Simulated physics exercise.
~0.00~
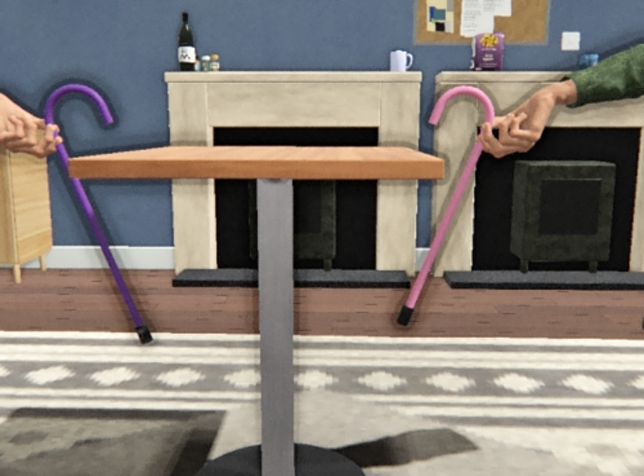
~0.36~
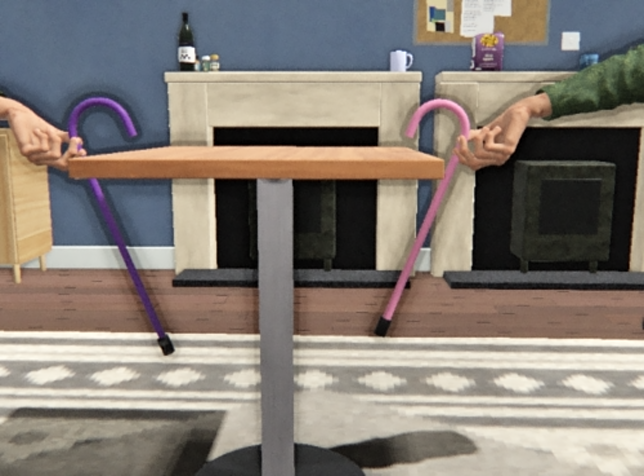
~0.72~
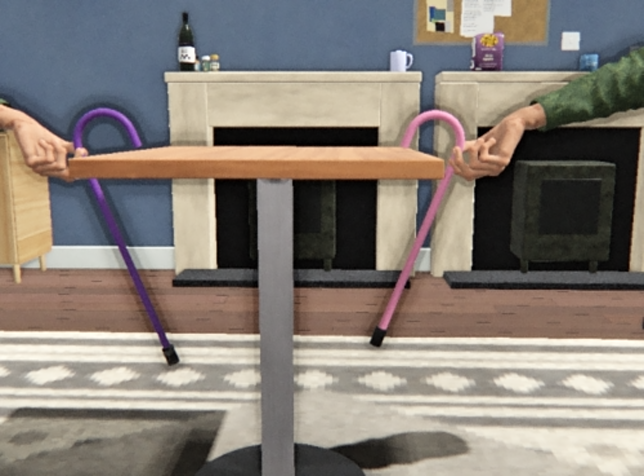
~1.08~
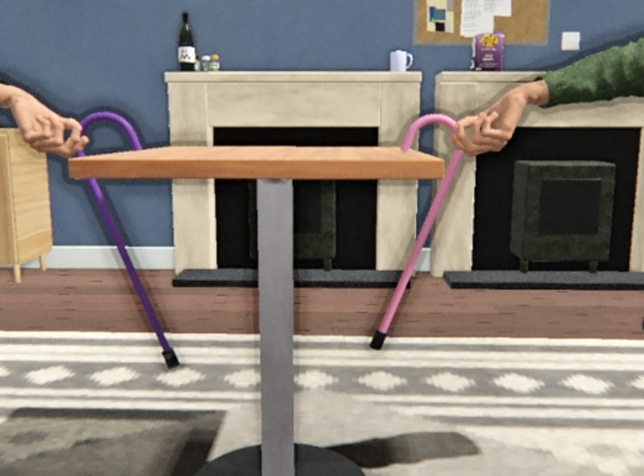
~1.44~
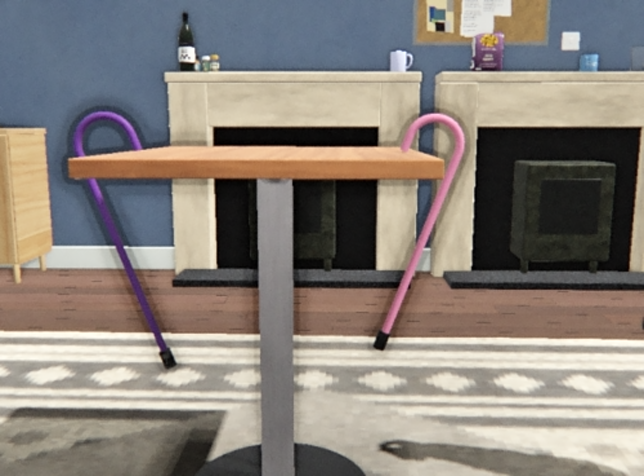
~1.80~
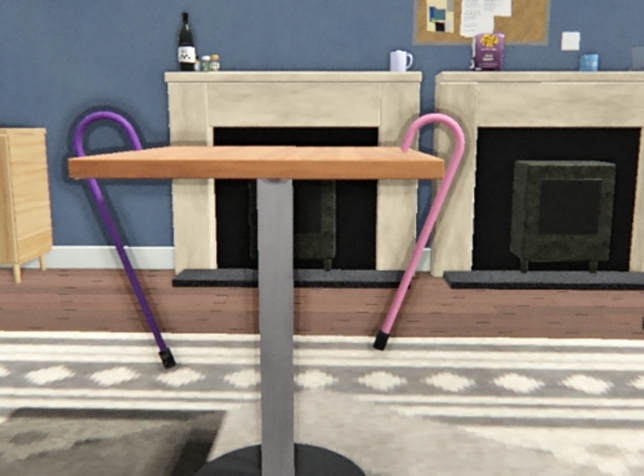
In the video, two hands bring a purple cane and a pink cane inward and down to opposite edges of a wooden table, hooking their curved handles over the top. The hands let go and withdraw, and both canes remain hanging from the table, still.
